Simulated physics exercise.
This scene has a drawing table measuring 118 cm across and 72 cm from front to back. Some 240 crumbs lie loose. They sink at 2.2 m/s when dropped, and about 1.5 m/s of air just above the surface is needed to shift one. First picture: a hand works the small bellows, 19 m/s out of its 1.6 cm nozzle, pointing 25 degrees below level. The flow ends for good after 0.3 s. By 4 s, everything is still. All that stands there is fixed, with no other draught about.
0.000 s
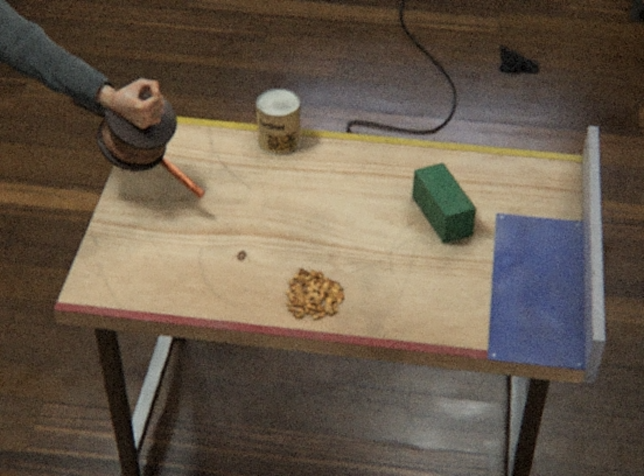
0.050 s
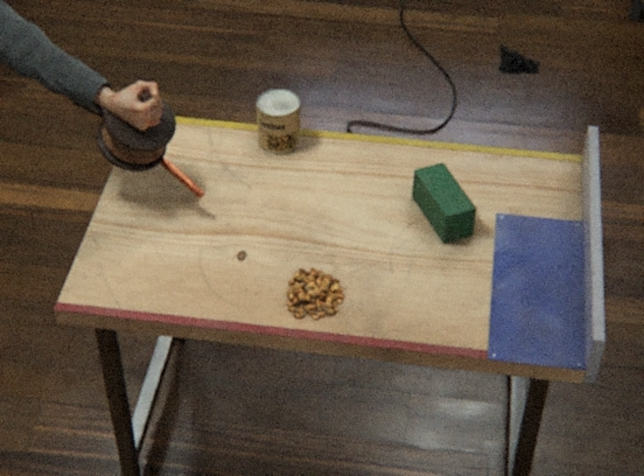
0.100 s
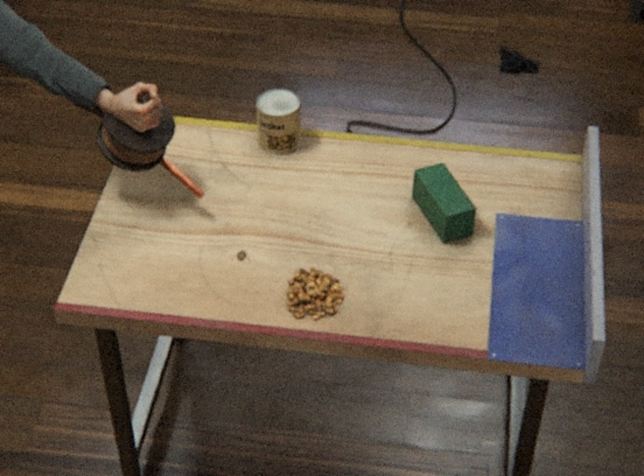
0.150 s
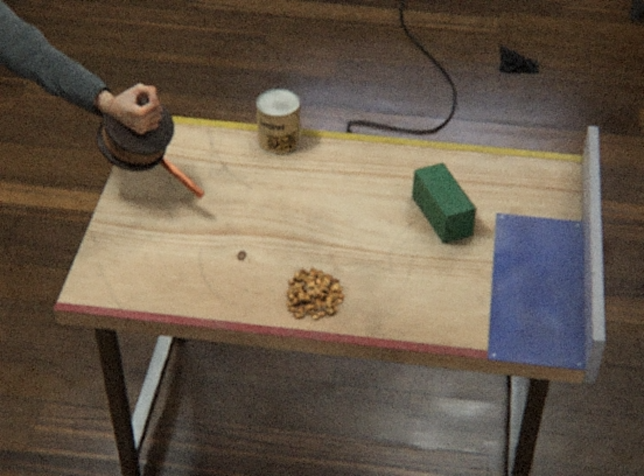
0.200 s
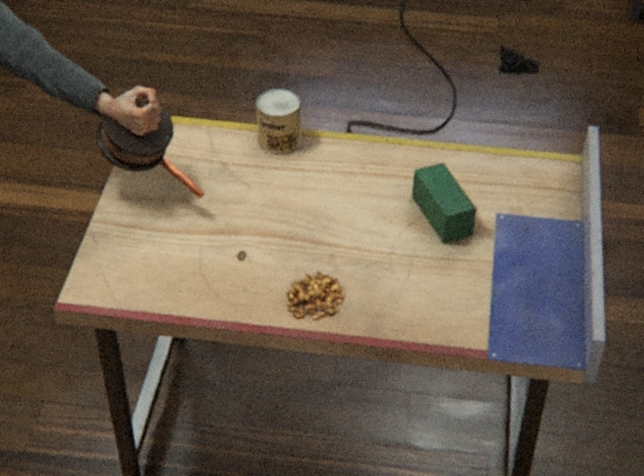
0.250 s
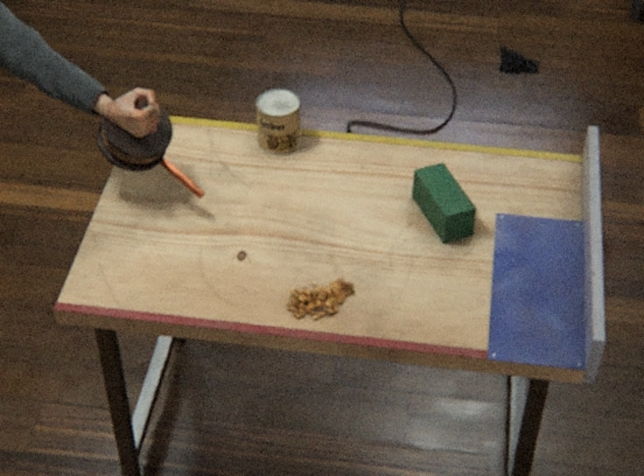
On a wooden table, a hand holding a small bellows at the left while loose crumbs near the red edge begin shifting slightly rightward.
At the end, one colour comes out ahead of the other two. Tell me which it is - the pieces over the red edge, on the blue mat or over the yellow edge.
The red one.
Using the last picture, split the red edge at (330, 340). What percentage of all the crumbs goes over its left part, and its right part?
About 0 % left and 100 % right.
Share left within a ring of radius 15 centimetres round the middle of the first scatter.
Some 1 per cent.
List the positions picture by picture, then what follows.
In the first picture, the middle of the crumbs is near (315, 294), none has stirred yet and the mouth of the small bellows is at (203, 196).
In the second picture, the middle of the crumbs is near (315, 292), none has stirred yet, the red edge is centred on (313, 340), the yellow edge is centred on (354, 134) and the blue mat is centred on (538, 287).
In the third picture, the middle of the crumbs is near (315, 292), none has stirred yet, the top of a block is at (445, 188) and the top of a tin is at (278, 102).
In the fourth picture, the middle of the crumbs is near (315, 292) and none has stirred yet.
In the fifth picture, the middle of the crumbs is near (315, 292), the farthest in sight from the small bellows is at (335, 310) and about 5 % have left their places.
In the sixth picture, the middle of the crumbs is near (322, 299), the farthest in sight from the small bellows is at (335, 310) and about 40 % have left their places.
After 0.8 s, 2 % are still on the top, 98 % are over the red edge, 0 % over the yellow edge and 0 % on the blue mat.
After 1.3 s, 2 % are still on the top, 98 % are over the red edge, 0 % over the yellow edge and 0 % on the blue mat.
After 2.2 s, 2 % are still on the top, 98 % are over the red edge, 0 % over the yellow edge and 0 % on the blue mat.
After 4.0 s, at the end, 98 % are over the red edge, 0 % over the yellow edge and 0 % on the blue mat.
